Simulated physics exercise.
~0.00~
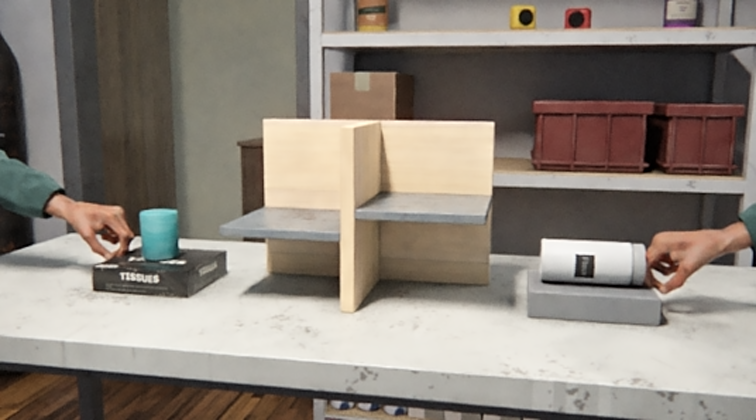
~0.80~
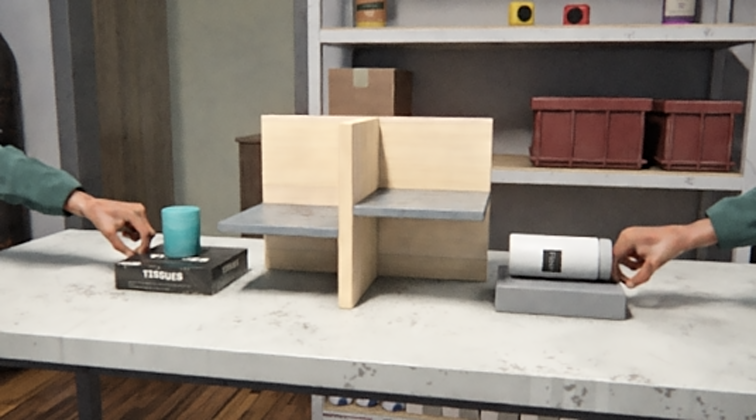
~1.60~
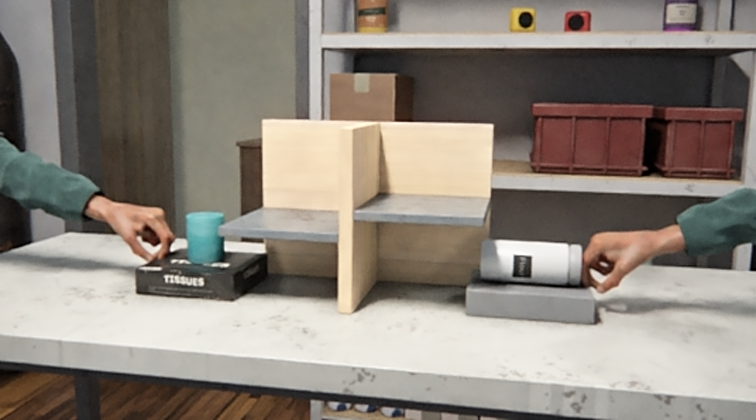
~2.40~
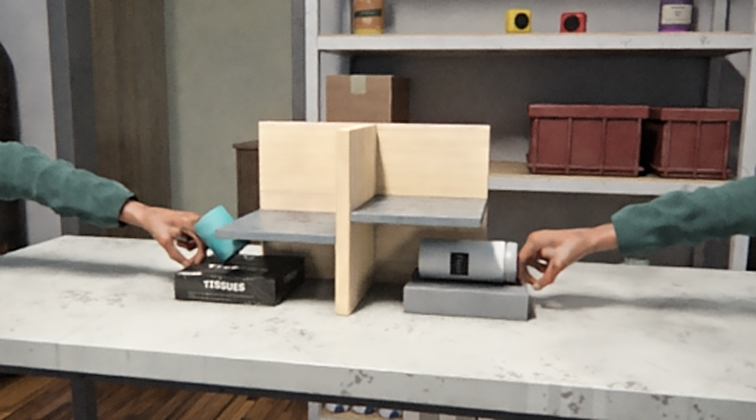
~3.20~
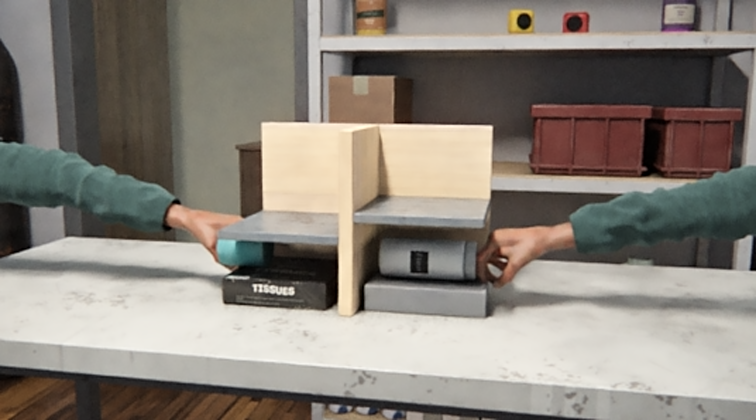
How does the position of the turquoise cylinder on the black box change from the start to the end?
At the start the turquoise cylinder stands upright on the black box, and by the end it is lying on its side beneath the shelf.
